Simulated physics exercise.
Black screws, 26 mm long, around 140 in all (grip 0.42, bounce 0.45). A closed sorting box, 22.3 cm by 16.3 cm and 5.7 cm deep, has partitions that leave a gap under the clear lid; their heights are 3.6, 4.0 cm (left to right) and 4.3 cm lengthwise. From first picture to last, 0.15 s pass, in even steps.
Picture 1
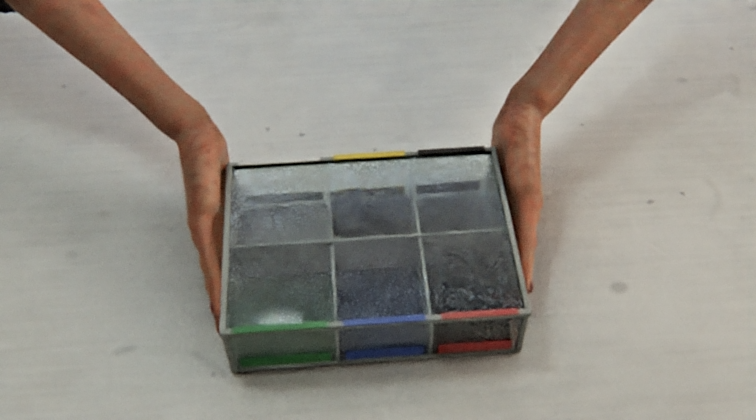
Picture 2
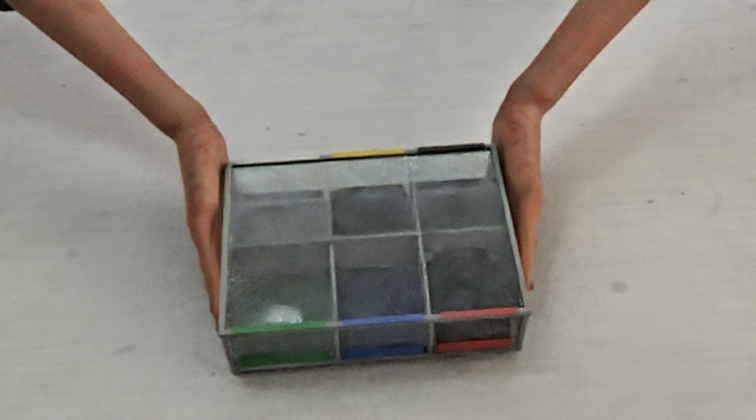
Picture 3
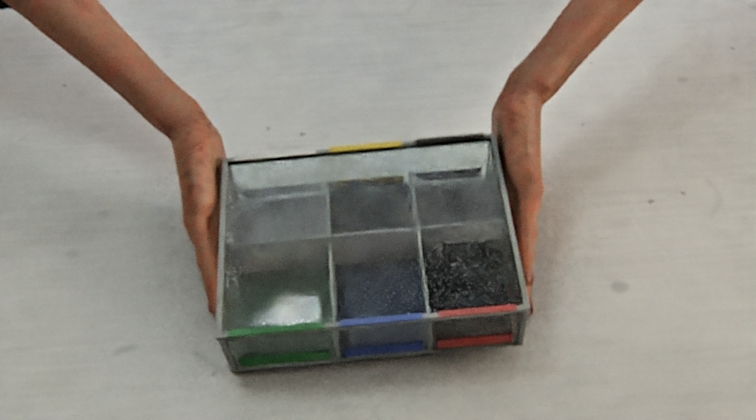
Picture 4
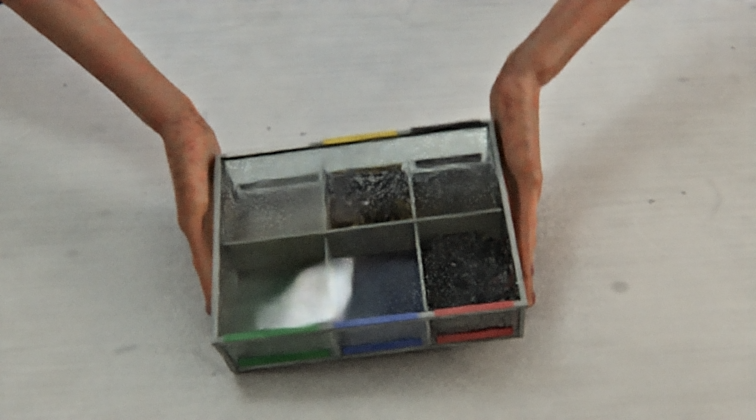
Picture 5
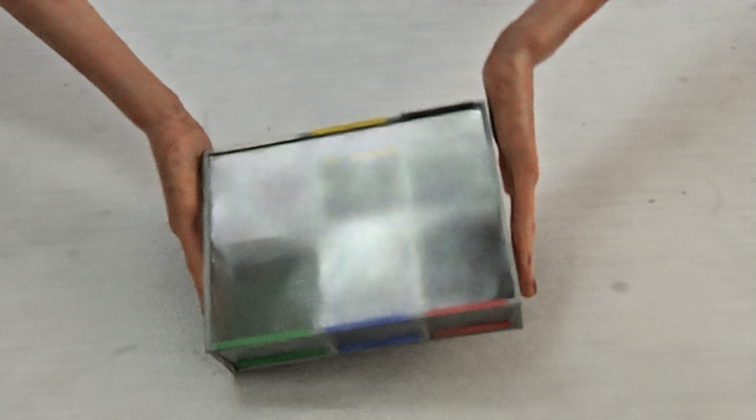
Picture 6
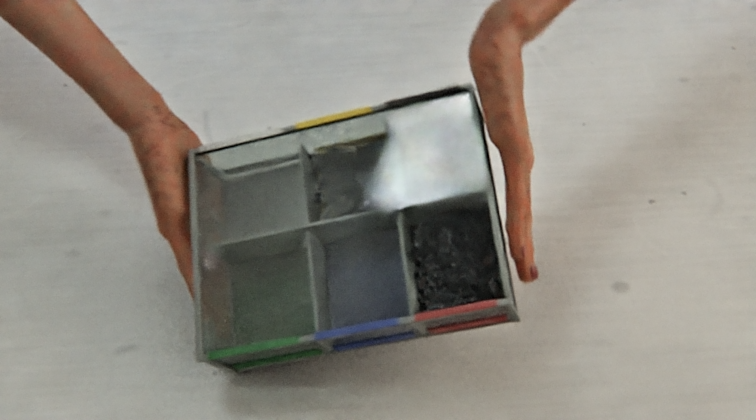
Clear-lided sorting box of black screws being tilted by two hands, its left front corner lowest as glare crosses the lid.
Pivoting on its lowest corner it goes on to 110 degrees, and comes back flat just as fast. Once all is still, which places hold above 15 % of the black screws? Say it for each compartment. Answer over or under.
Red compartment: Over; blue compartment: Under; green compartment: Under; yellow compartment: Over; white compartment: Under; black compartment: Under.
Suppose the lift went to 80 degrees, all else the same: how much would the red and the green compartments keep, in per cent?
Then: Red 50, green 5.
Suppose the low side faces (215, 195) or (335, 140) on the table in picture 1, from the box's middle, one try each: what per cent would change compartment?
Some 20 and 5 per cent.
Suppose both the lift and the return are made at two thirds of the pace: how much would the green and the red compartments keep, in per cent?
In that case green 10; red 55.
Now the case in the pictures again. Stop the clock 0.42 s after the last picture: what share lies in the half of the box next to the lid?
Roughly 70 per cent.
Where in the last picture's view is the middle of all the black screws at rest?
Near (422, 294).
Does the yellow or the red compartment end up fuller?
The red one has more.
Then, 0.42 s after the last picture, tilt 109 degrees; red 55 %, blue 5 %, yellow 40 %.
Then, 0.70 s after the last picture, tilt 45 degrees; red 50 %, blue 5 %, green 5 %, yellow 35 %, white 5 %.
Then, 1.08 s after the last picture, tilt 0 degrees; red 50 %, blue 5 %, green 5 %, yellow 35 %, white 5 %.
In the end, red 50 %, blue 5 %, green 5 %, yellow 35 %, white 5 %, black 0 %.
